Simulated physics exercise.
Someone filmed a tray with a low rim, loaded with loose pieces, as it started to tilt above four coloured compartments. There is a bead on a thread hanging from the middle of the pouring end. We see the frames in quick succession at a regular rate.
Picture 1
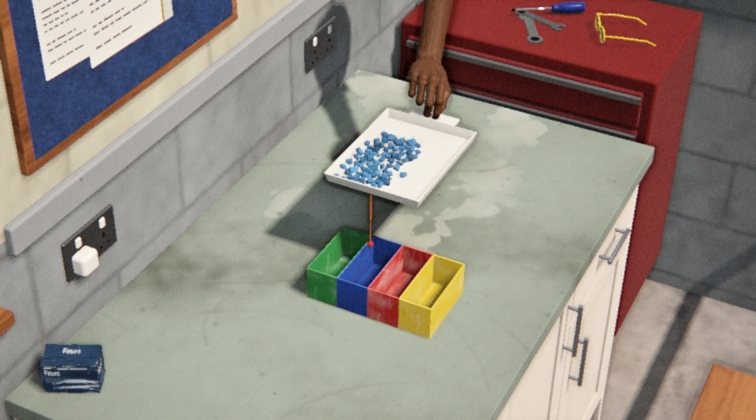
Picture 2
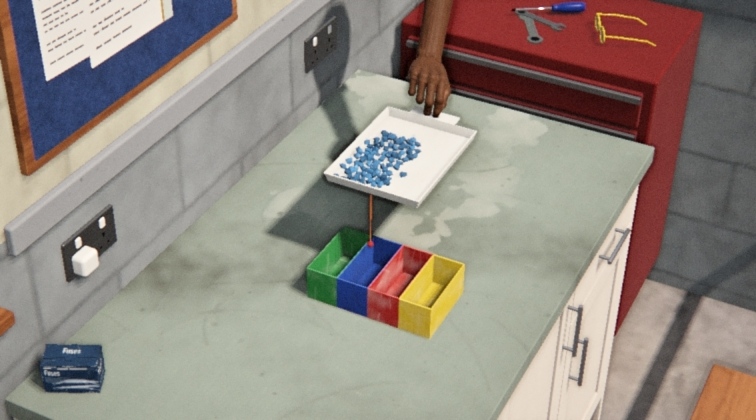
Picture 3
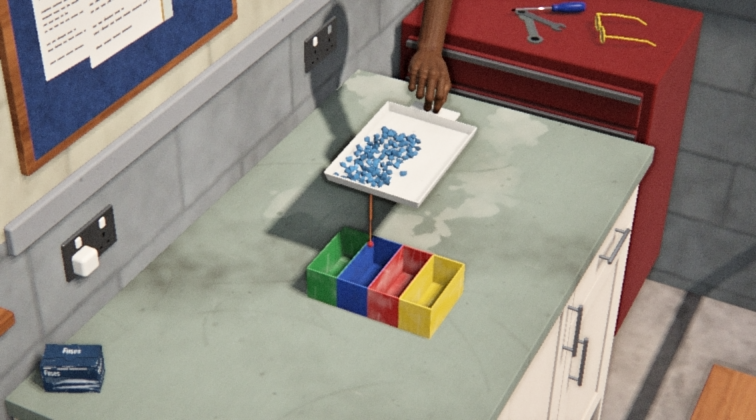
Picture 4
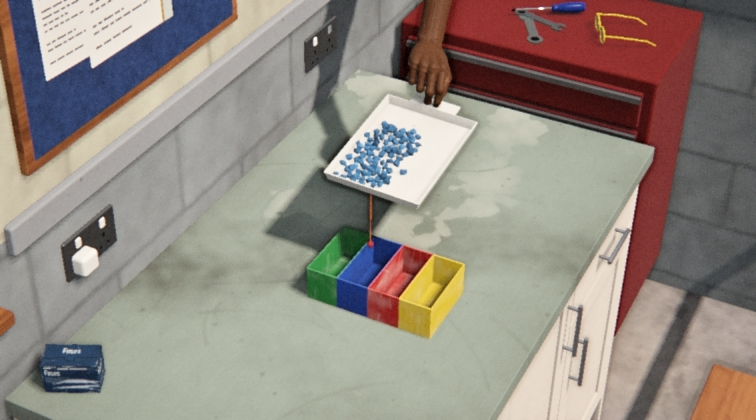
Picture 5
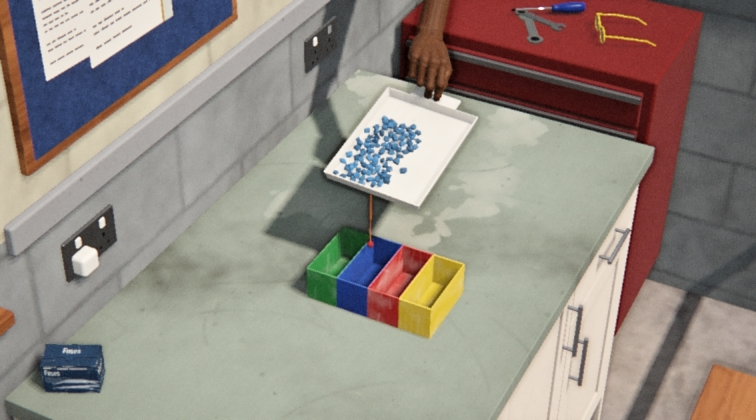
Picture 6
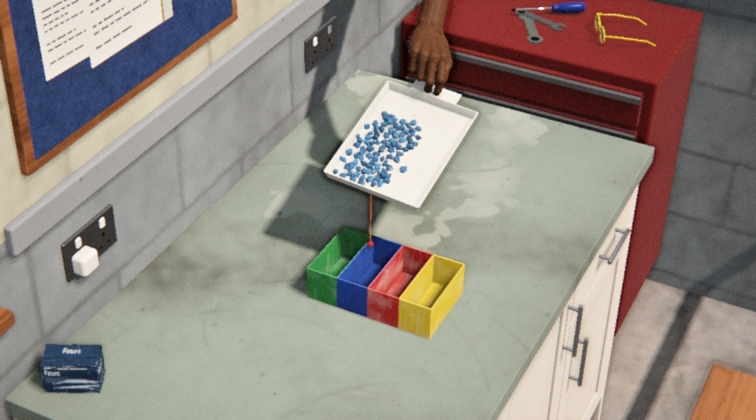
A dark-skinned hand reaches in at the top over a pale green worktop, seen from above at an angle, holding a white low-rimmed tray of small blue stones. Below it, a bead hangs on a reddish thread near a box with green, blue, red and yellow compartments, while a red cabinet stands behind. The hand slowly tilts the tray slightly, its right corner lowest, as the camera stays still.
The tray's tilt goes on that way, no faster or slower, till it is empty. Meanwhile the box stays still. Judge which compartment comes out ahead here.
I would say the red compartment.
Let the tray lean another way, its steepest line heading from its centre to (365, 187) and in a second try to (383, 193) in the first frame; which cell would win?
So the first one goes to the cell in green and the second to blue.
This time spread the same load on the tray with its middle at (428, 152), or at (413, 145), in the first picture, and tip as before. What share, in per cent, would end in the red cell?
First case around 70 %, second case around 70 %.
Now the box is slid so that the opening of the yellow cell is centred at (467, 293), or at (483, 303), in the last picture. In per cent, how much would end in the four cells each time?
It would be roughly 90 per cent in the first placement and roughly 80 per cent in the second.
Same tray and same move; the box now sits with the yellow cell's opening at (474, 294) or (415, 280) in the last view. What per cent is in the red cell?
Trial 1 0%, trial 2 60%.
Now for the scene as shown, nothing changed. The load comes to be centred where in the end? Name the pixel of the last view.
Once it all stops, the middle lies near (394, 298).
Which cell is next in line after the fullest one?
Second: The cell in blue.
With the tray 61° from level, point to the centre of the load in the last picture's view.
Close to (389, 185).
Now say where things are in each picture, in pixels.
In the first picture, corners of the pouring end at (328, 172) and (417, 199), level; middle of the load at (382, 160), aquarium stones; bead on its thread at (370, 244); green cell at (322, 285); blue cell at (353, 295); red cell at (383, 305); yellow cell at (415, 316).
In the second picture, corners of the pouring end at (328, 172) and (417, 199), level; middle of the load at (382, 159).
In the third picture, corners of the pouring end at (328, 172) and (417, 200), tipped barely, lowest at the right corner; middle of the load at (382, 157).
In the fourth picture, corners of the pouring end at (328, 171) and (417, 202), tipped a little, lowest at the right corner; middle of the load at (382, 154).
In the fifth picture, corners of the pouring end at (328, 171) and (417, 203), tipped a little, lowest at the right corner; middle of the load at (382, 152).
In the sixth picture, corners of the pouring end at (328, 170) and (417, 205), tipped clearly, lowest at the right corner; middle of the load at (382, 149); green cell at (322, 285); blue cell at (353, 295); red cell at (383, 305); yellow cell at (415, 316).
Soon, tray tipped steeply; nearly all on the tray; a small part falling or outside the box.
A while on, tray tipped right over; a small part on the tray; about half in the red cell; a small part in the blue cell; a small part in the yellow cell; a stray few in the green cell; a small part falling or outside the box.
Towards the end, tray tipped past a quarter turn; about two thirds in the red cell; about a quarter in the blue cell; a small part in the yellow cell; a stray few in the green cell; a stray few falling or outside the box.
Finally, tray tipped past a quarter turn; about two thirds in the red cell; about a quarter in the blue cell; a small part in the yellow cell; a stray few in the green cell; a stray few outside the box.
